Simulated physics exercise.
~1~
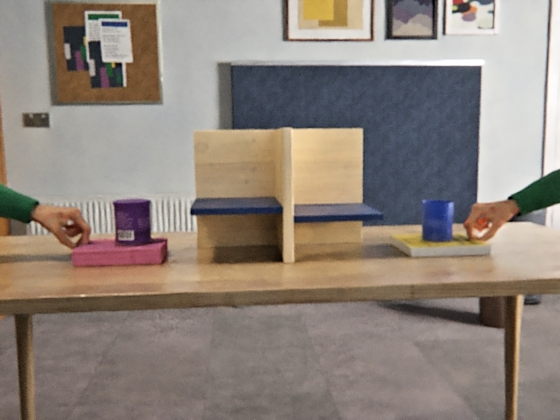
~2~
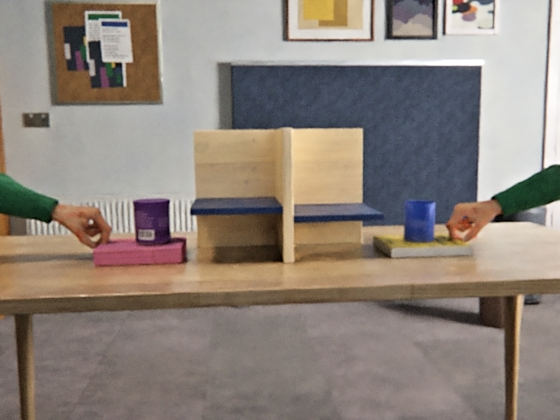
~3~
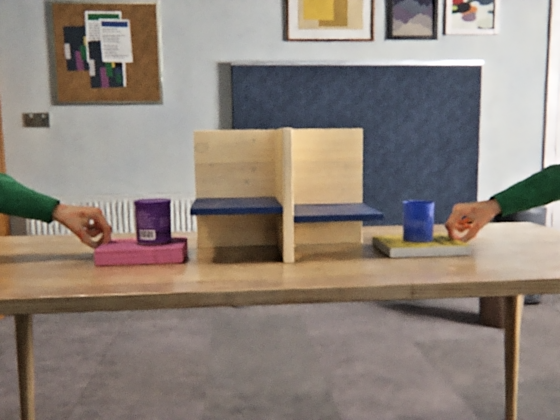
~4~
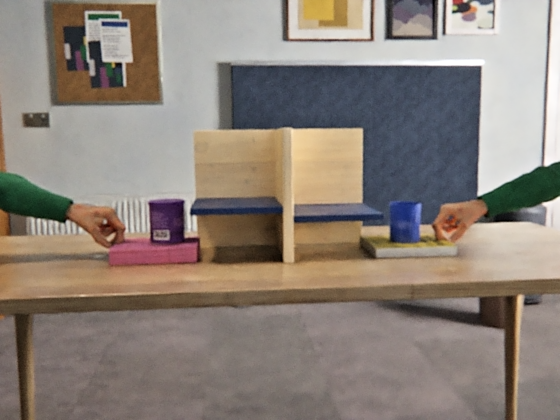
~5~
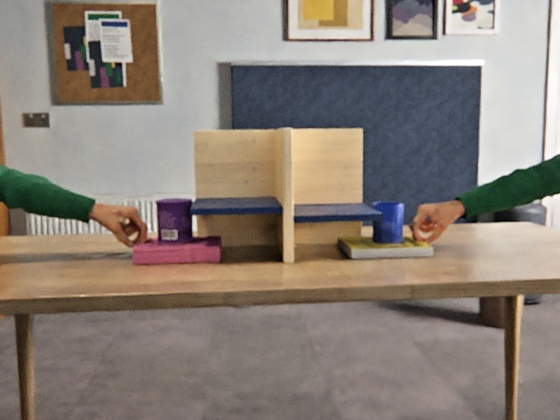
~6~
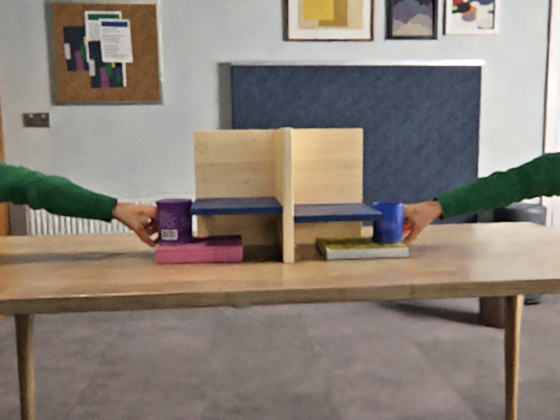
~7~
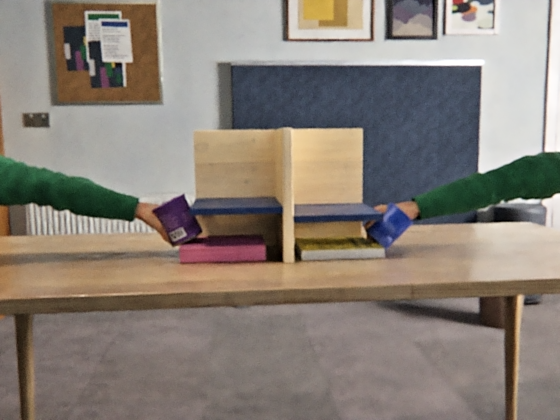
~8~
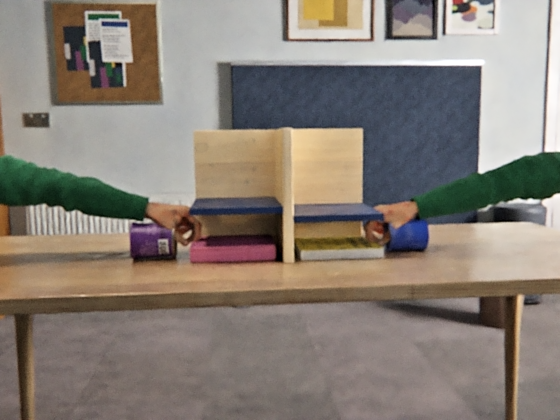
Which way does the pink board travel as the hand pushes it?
The pink board moves to the right, sliding in under the low shelf.
